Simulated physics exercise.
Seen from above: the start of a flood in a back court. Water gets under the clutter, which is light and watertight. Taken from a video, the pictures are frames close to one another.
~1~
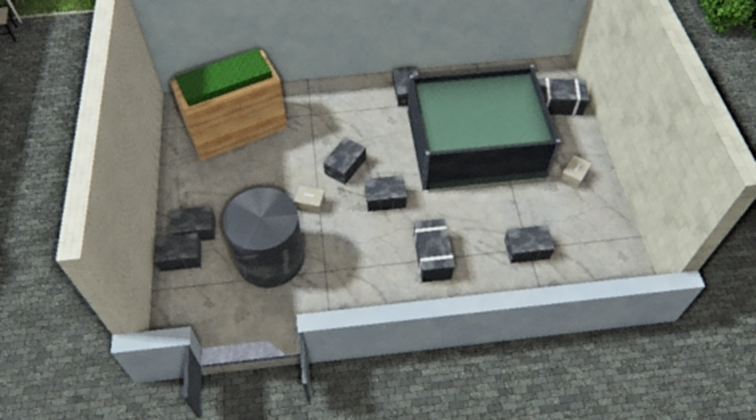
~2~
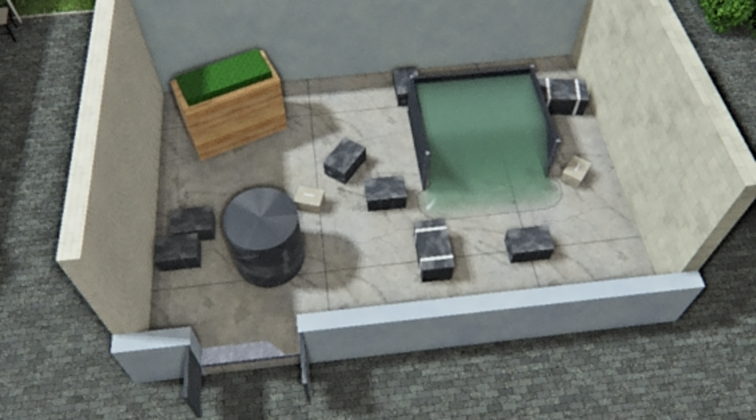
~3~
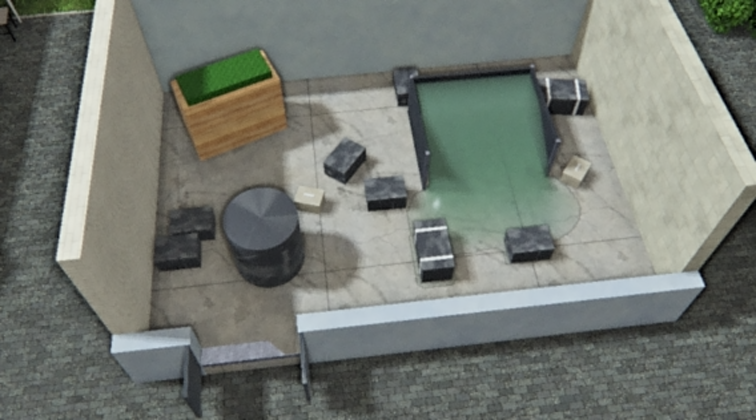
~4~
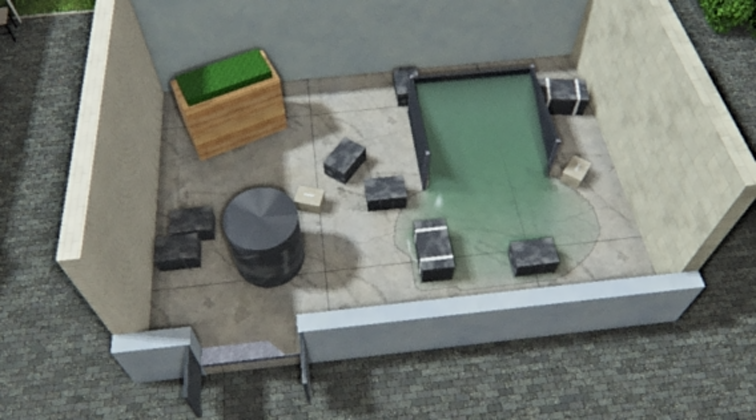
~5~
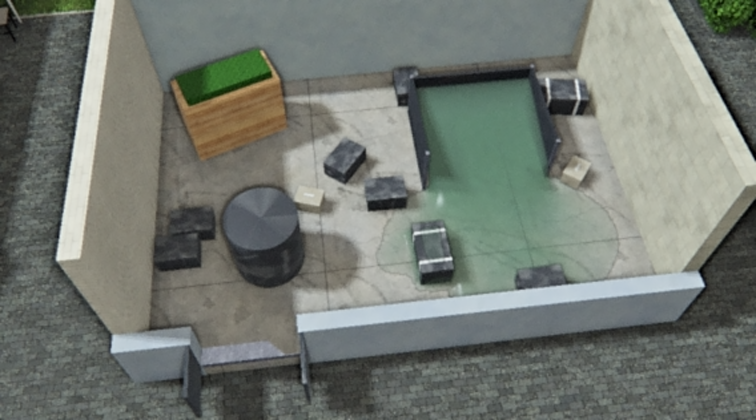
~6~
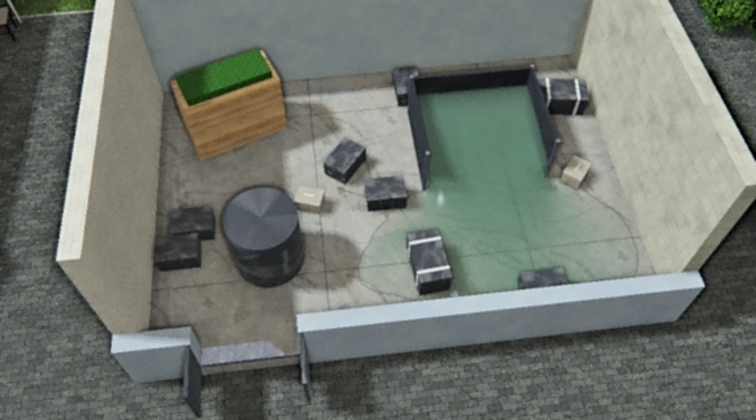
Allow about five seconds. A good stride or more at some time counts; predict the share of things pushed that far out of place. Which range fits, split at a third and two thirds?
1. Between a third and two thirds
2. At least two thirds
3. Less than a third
The answer is 2.
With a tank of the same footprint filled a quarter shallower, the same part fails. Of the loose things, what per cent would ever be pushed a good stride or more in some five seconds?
50 % or so.
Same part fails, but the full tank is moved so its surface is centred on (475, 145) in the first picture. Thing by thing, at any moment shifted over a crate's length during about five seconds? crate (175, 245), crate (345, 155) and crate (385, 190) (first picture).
The three, one by one: Past that mark, short of that and short of that.
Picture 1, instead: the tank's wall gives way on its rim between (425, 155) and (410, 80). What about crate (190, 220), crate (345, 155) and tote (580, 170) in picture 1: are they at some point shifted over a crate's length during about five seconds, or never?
Travels that far, travels that far, falls short.
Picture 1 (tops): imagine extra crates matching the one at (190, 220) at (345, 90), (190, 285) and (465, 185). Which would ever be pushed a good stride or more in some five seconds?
Sequence: Doesn't go far, travels that far, travels that far.
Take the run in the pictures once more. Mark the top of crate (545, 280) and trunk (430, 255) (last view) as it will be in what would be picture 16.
Estimated positions: (621, 259) and (328, 263), approximately.
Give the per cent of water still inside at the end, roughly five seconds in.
Close to 94 percent of it stays.
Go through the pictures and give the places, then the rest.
The first picture shows a crate at (531, 239) rests on the ground; a trunk at (434, 243), on the bottom; 0 of 10 have shifted.
The second picture shows a crate at (531, 239) rests on the ground; a trunk at (434, 243), on the bottom; 0 of 10 have shifted.
The third picture shows a crate at (531, 239), on the bottom; a trunk at (434, 243) rests on the ground; 0 of 10 have shifted.
The fourth picture shows a crate at (535, 252), on the bottom, close to its start; a trunk at (434, 243), on the bottom; 1 of 10 have shifted.
The fifth picture shows a crate at (543, 280), on the bottom, a stride from its start; a trunk at (433, 246), on the bottom, close to its start; 1 of 10 have shifted.
The sixth picture shows a crate at (546, 282), afloat, a stride from its start; a trunk at (430, 255), on the bottom, close to its start; 2 of 10 have shifted.
A moment on, 2 of 10 are well off their spots; 1 afloat.
Next, 2 of 10 are well off their spots; 1 afloat.
Later, 5 of 10 are well off their spots; 3 afloat.
In the end, 7 of 10 are well off their spots, and 7 have been at some point; 5 afloat.
